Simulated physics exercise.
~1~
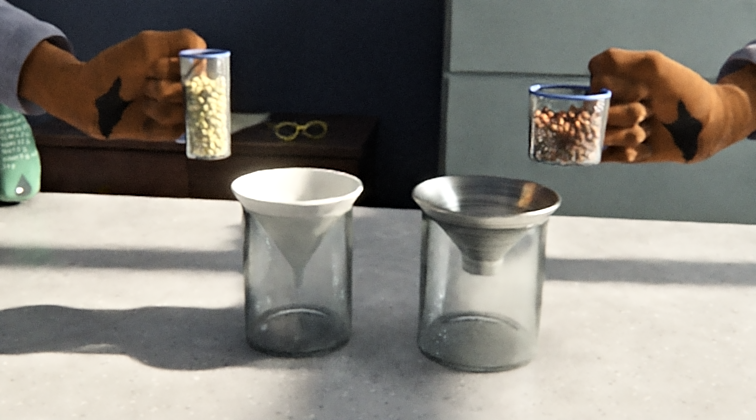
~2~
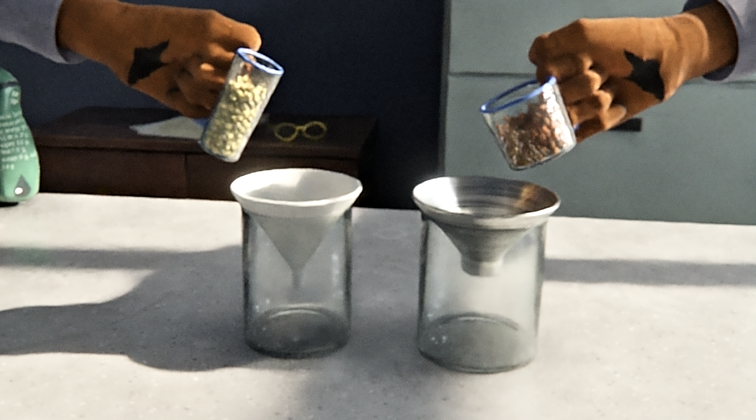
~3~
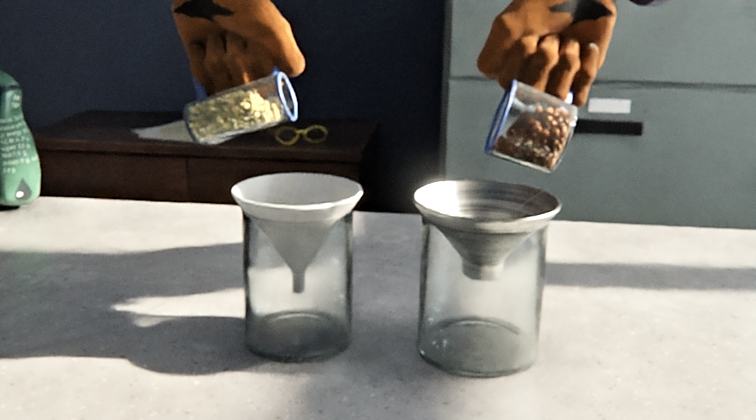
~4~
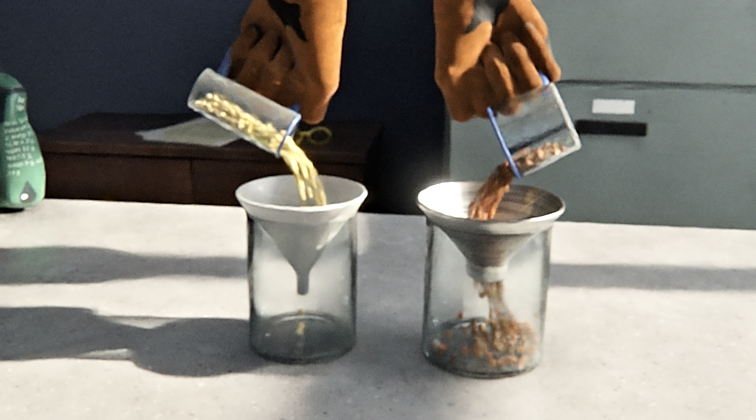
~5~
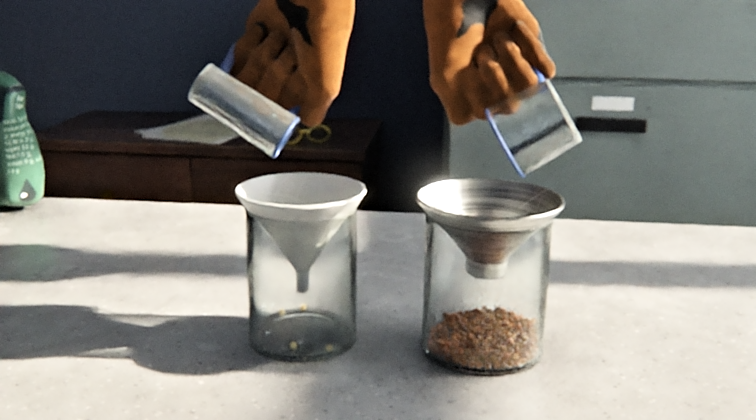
Two gloved hands tipped small cups of pale and reddish-brown pieces into funnels set on glass jars; the brown ones poured through and piled up in the right jar, while only a few pale ones reached the bottom of the left.
